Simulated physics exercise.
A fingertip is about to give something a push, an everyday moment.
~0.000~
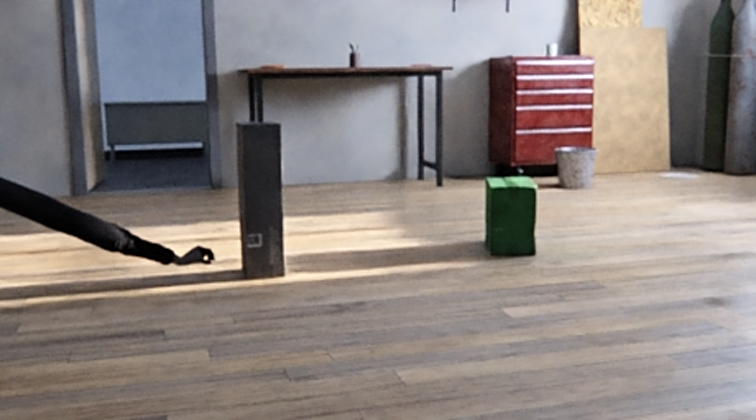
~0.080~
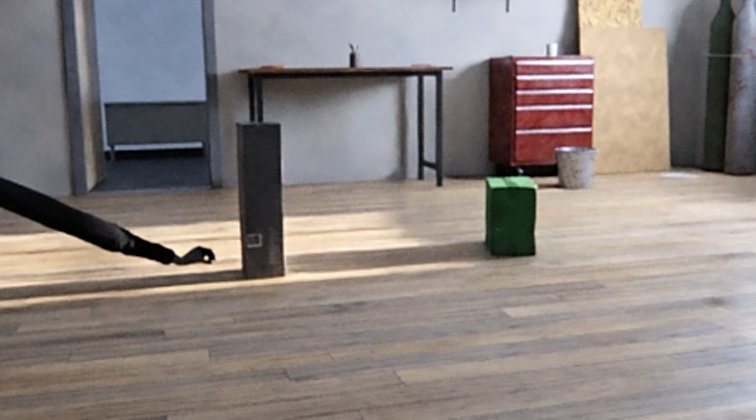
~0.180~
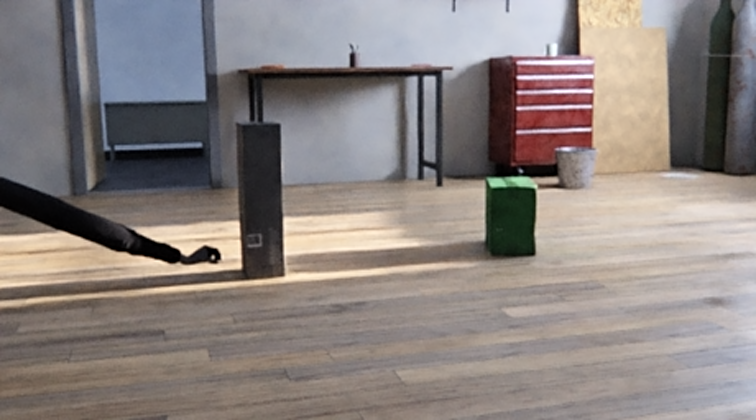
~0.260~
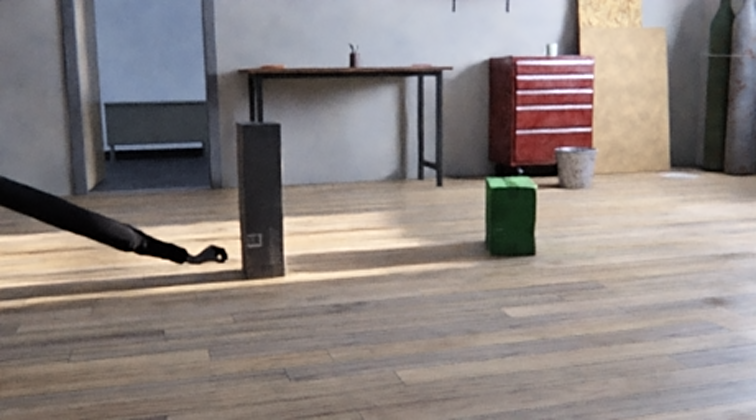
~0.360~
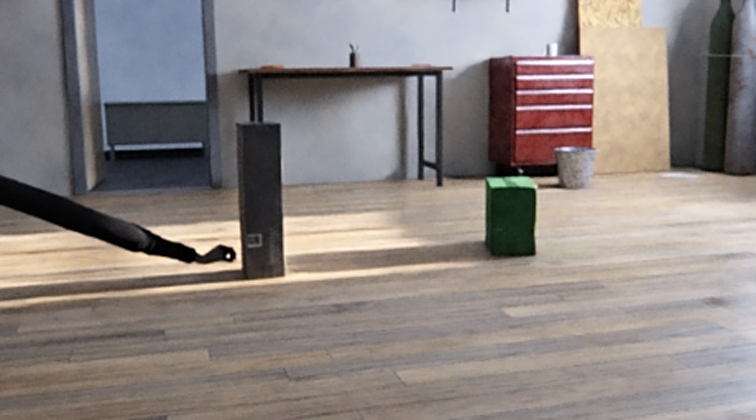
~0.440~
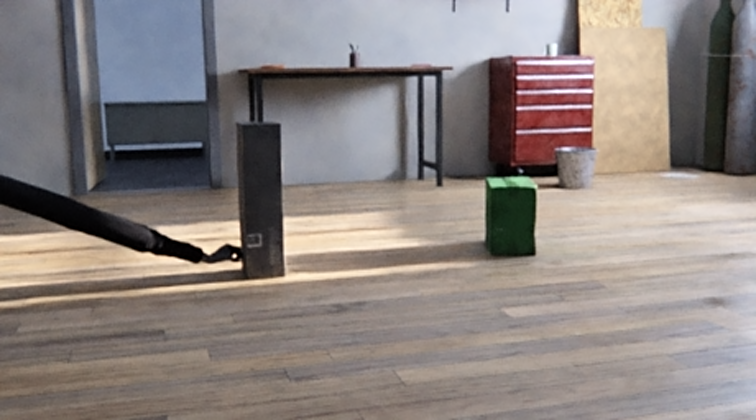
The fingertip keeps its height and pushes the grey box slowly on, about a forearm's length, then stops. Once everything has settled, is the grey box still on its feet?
Yes - still erect.
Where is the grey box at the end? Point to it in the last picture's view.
It winds up at roughly (340, 194).
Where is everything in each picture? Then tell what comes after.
Grey box (260, 199), in the first frame.
Grey box (260, 199), in the second frame.
Grey box (260, 199), in the third frame.
Grey box (260, 199), in the fourth frame.
Grey box (260, 199), in the fifth frame.
Grey box (260, 199), in the sixth frame.
Around 0.94 s, grey box displaced about its own width near (299, 196).
Around 1.44 s, grey box displaced about its own width near (339, 194).
Finally (3.5 s), moved from the start, grey box. Final places as the last picture's camera would see them, grey box near (340, 194).
